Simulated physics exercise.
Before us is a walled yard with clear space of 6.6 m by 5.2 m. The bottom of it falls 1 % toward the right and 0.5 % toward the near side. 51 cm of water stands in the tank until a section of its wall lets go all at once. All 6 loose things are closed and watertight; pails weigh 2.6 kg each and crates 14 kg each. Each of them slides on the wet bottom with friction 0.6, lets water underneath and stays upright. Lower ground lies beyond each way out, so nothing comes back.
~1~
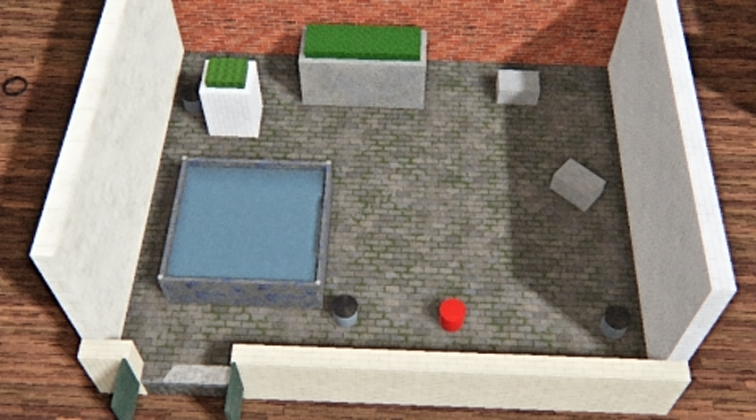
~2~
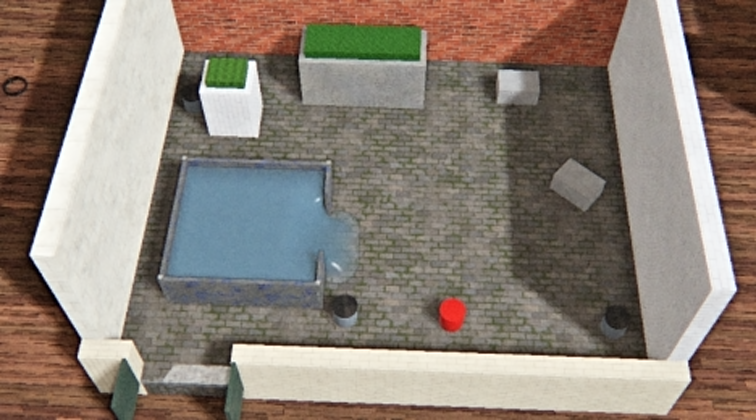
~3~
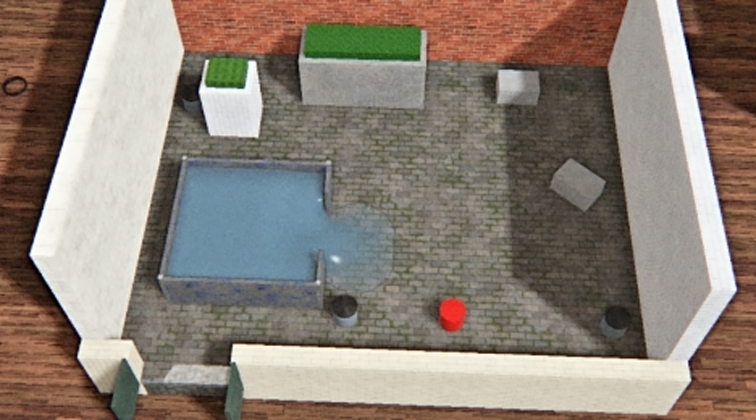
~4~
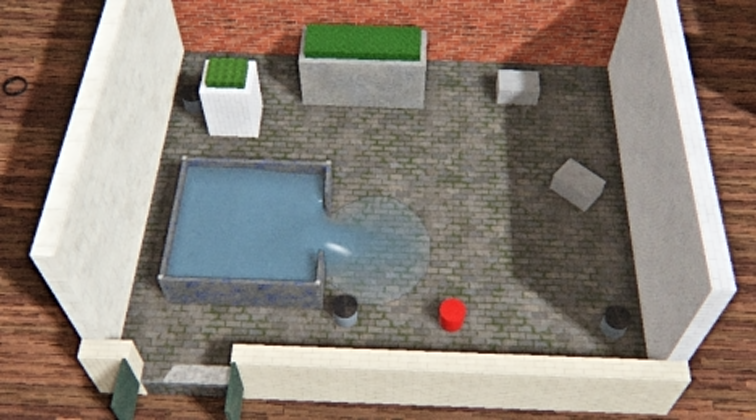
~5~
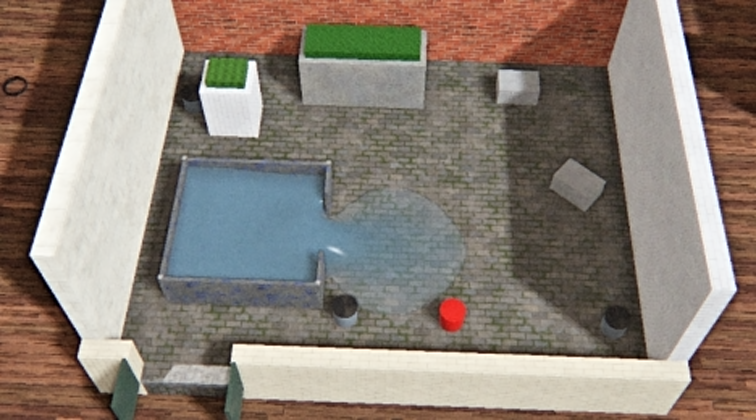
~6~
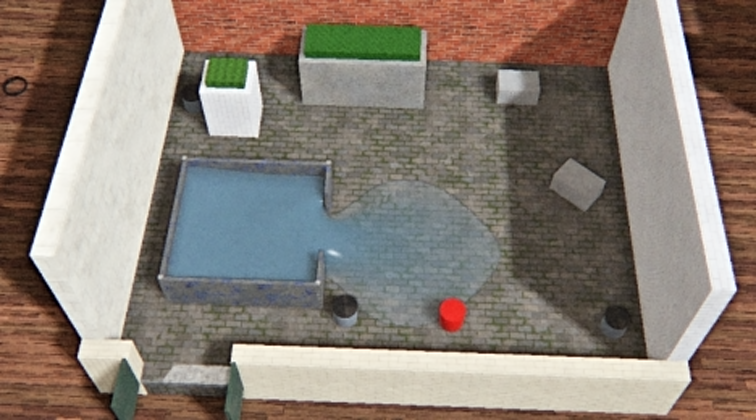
The clip opens on a walled, paved yard with a square pool of water at left, planters, grey blocks and a small red pail. Water pours through a gap in the pool's right side and spreads rightward across the paving in a widening, rounded sheet, while the objects stay put.
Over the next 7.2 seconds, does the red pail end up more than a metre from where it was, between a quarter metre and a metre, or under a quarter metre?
It ends up distant.
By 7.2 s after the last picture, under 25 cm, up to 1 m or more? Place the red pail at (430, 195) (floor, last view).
From that spot, it is pushed far off.
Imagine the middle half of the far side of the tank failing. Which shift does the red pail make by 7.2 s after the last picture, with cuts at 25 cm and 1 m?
What happens next is that the red pail does not really budge.
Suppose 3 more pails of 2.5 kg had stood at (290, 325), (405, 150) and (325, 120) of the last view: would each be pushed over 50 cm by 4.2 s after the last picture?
In the order listed: Behind the line; behind the line; behind the line.
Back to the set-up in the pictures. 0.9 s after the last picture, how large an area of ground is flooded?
Somewhere around 16 m2, roughly.
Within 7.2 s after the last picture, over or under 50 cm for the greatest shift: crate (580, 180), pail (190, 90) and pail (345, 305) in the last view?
Well, going one by one, it's too far, not that far and not that far.
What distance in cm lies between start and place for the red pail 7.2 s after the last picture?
Some 200 cm, give or take.
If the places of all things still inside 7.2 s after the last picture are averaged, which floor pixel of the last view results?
Near (435, 184).
Then, 0.9 s after the last picture the red pail is near (510, 356), 0.9 m from its start, aground; 0 of 6 are out; 0 afloat.
Then, 2.8 s after the last picture the red pail is near (605, 340), 1.9 m from its start, afloat; 0 of 6 are out; 3 afloat.
Then, 4.8 s after the last picture the red pail is near (541, 299), 1.1 m from its start, afloat; 0 of 6 are out; 3 afloat.
Then, 7.2 s after the last picture the red pail is near (602, 326), 1.8 m from its start, afloat; 0 of 6 are out; 4 afloat.
